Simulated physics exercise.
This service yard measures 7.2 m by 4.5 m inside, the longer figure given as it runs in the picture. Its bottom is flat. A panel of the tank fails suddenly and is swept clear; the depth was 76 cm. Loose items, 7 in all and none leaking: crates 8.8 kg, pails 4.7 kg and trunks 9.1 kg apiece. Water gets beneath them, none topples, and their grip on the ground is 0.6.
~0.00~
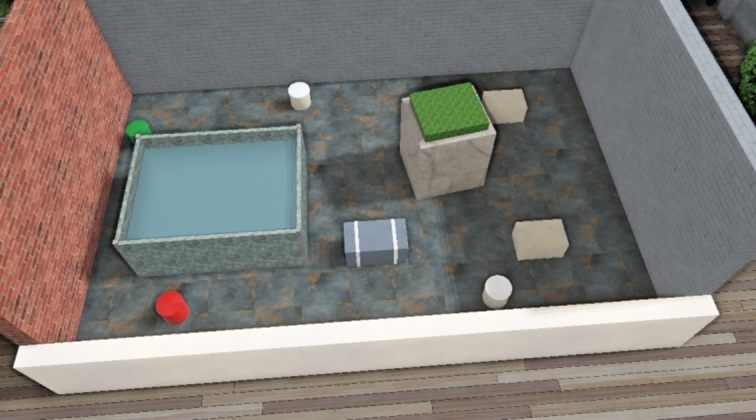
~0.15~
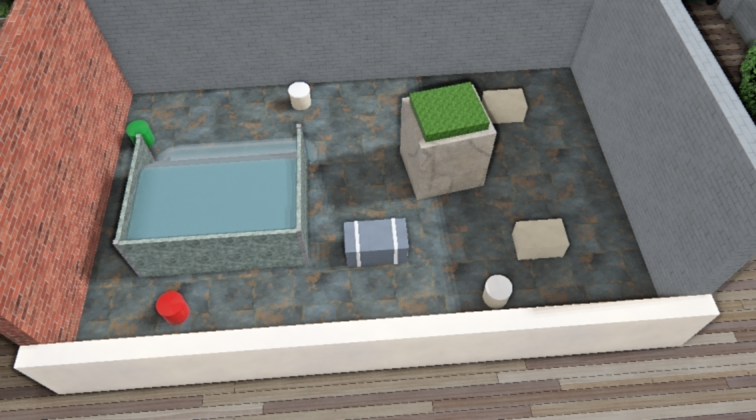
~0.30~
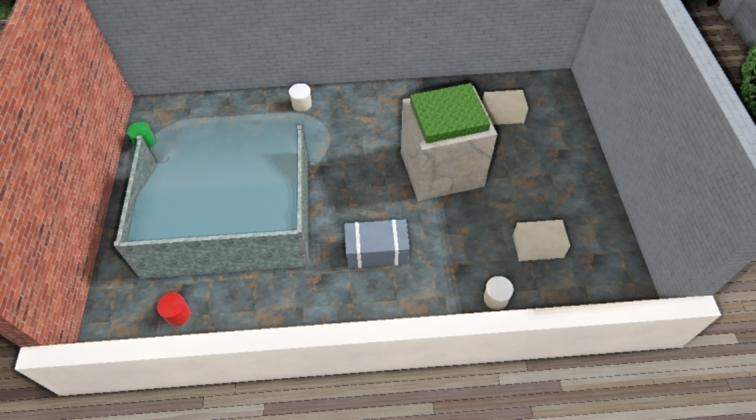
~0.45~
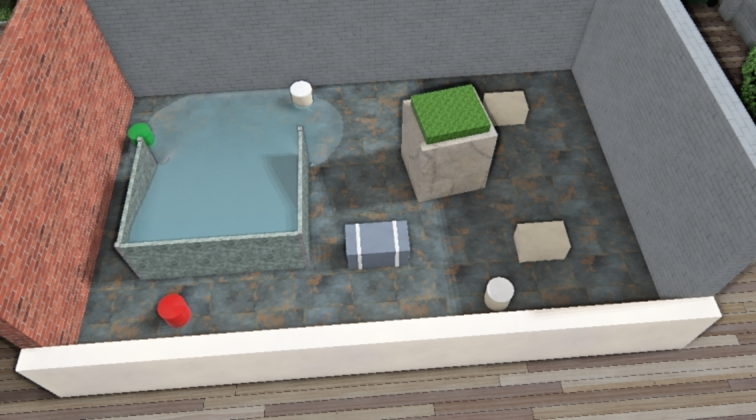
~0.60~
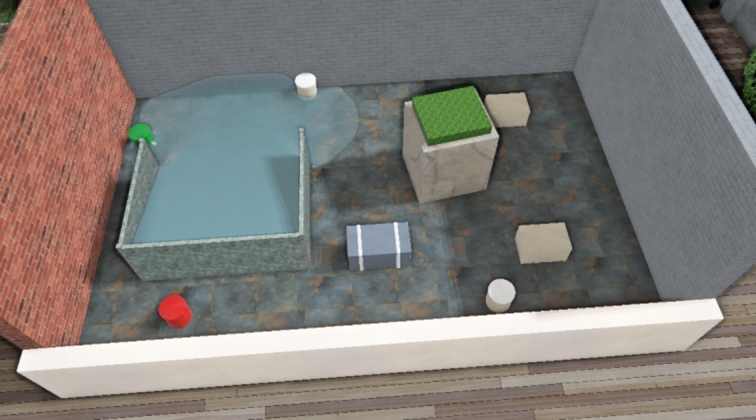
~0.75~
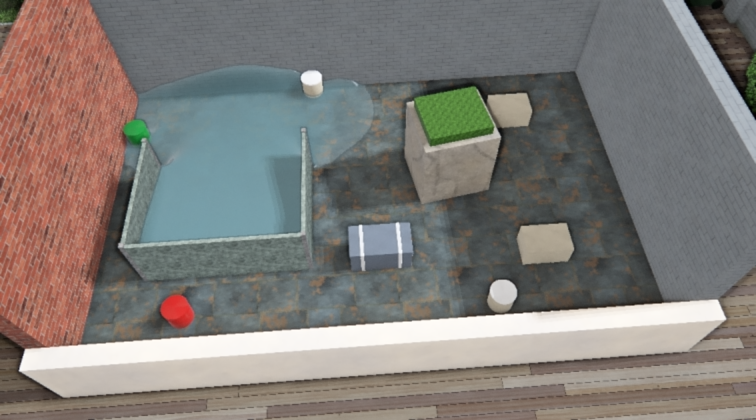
In a walled yard, the back panel of a water tank vanished and water spread out toward the back wall, nudging a white pail and then a green one while the other things stayed put.
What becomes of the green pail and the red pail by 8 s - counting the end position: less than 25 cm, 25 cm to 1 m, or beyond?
The green pail gets carried off; the red pail travels far.
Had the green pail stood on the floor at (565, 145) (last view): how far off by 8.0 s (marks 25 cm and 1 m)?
It gets carried off.
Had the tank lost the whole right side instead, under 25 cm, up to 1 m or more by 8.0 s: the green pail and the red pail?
In that case the green pail ends far away, the red pail barely shifts.
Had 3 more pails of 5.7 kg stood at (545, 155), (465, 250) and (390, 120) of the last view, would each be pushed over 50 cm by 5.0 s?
In turn: More, short of it, over.
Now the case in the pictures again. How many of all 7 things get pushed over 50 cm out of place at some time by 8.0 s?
That makes 7.
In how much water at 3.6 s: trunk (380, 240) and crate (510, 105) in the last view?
About 1 and 10 cm.
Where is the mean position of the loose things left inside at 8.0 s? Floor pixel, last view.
Around (485, 237).
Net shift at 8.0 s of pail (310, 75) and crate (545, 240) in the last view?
In turn: 350 cm, 80 cm.
After 1.6 s the green pail is near (138, 97), 0.4 m from its start, afloat; the red pail is near (174, 307), 0.0 m from its start, aground; 2 afloat.
After 3.6 s the green pail is near (92, 305), 2.8 m from its start, afloat; the red pail is near (188, 283), 0.3 m from its start, aground; 2 afloat.
After 5.6 s the green pail is near (260, 305), 3.5 m from its start, aground; the red pail is near (322, 280), 1.8 m from its start, afloat; 6 afloat.
After 8.0 s the green pail is near (393, 298), 4.6 m from its start, afloat; the red pail is near (430, 279), 3.1 m from its start, afloat; 7 afloat.
